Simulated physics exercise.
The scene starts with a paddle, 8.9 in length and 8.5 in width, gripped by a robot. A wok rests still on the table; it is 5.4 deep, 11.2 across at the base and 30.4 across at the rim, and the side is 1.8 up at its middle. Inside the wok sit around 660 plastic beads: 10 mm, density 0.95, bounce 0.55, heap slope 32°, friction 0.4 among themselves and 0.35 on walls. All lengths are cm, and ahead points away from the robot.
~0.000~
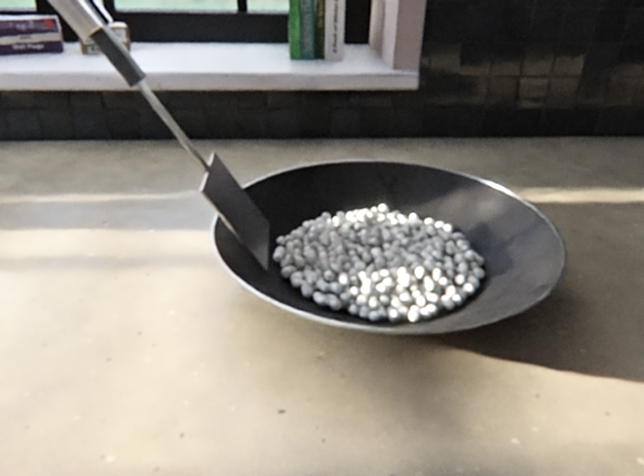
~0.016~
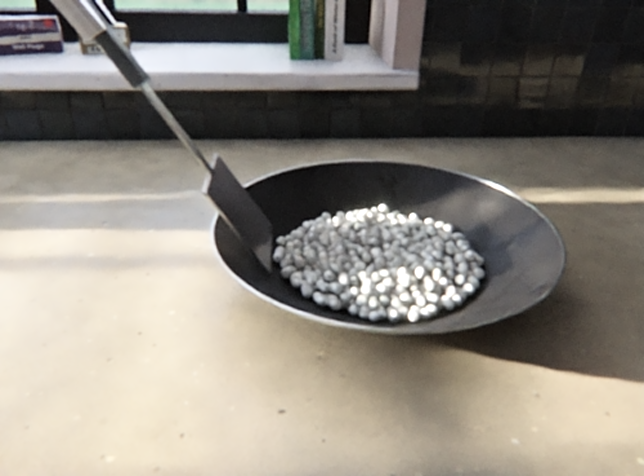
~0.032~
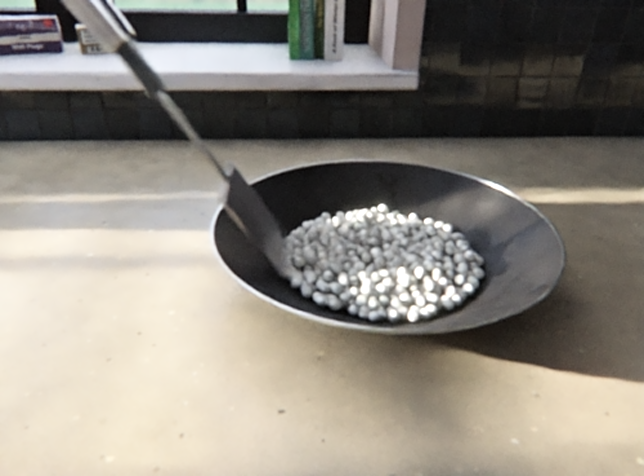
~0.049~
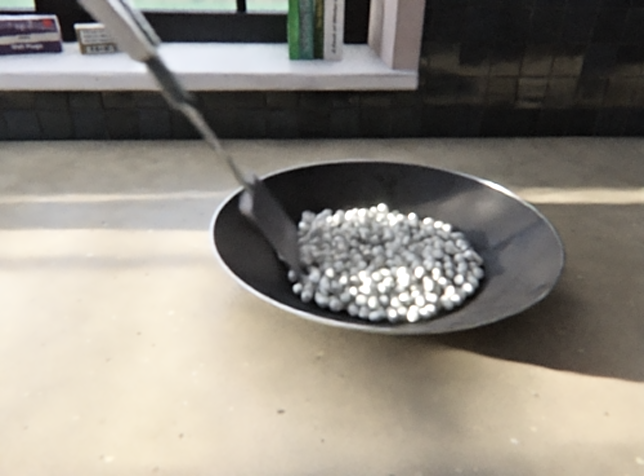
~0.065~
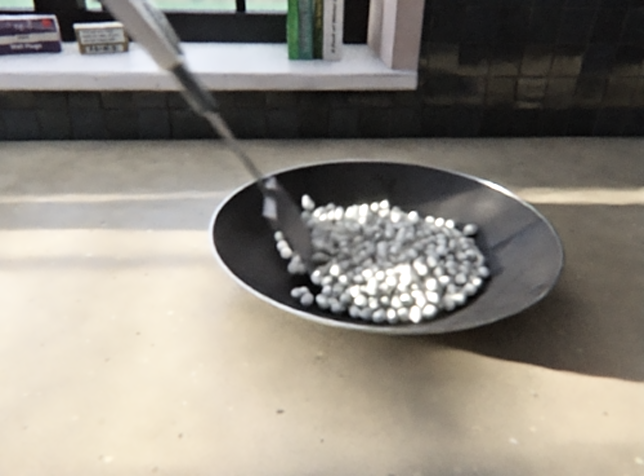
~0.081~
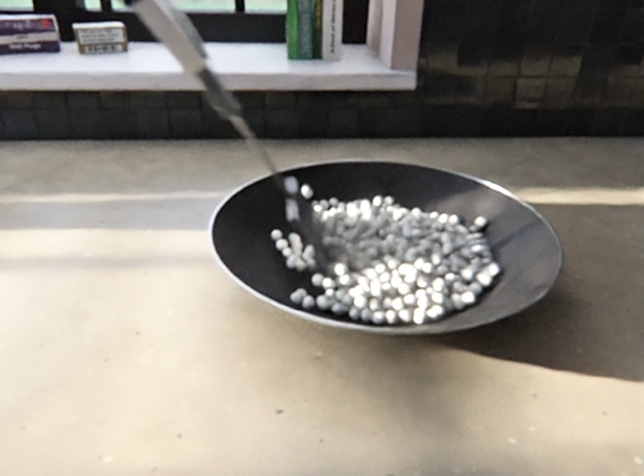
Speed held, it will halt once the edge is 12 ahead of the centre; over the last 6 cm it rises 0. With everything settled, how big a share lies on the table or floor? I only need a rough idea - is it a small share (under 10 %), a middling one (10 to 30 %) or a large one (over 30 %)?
A large one, over 30 %.
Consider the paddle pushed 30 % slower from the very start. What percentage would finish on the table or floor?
I'd expect near 40 per cent.
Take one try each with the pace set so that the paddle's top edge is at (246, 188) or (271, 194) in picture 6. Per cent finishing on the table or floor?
That comes to some 30 and some 40 percent, in that order.
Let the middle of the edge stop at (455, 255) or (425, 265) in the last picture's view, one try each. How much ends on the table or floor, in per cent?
Some 25 and 0 per cent.
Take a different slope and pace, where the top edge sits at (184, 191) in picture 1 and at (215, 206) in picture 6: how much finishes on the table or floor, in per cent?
Close to 20 in a hundred.
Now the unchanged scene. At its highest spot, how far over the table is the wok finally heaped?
Some 4.0 cm.
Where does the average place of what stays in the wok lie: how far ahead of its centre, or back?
Forward offset: Roughly 2.5 cm.
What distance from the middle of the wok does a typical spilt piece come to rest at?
I'd say some 42 centimetres, give or take.
By 0.13 s, sloping 58°, highest piece 7 above the table; 656 in the wok.
By 0.17 s, sloping 58°, highest piece 9 above the table; 655 in the wok, 1 on the blade or in flight.
By 0.39 s, sloping 58°, highest piece 9 above the table; 351 in the wok, 191 on the table or floor, 114 on the blade or in flight.
By 1.44 s, sloping 58°, highest piece 4 above the table; 351 in the wok, 305 on the table or floor.
Final count, 351 in the wok, 305 on the table or floor. That is 46 % on the table or floor.
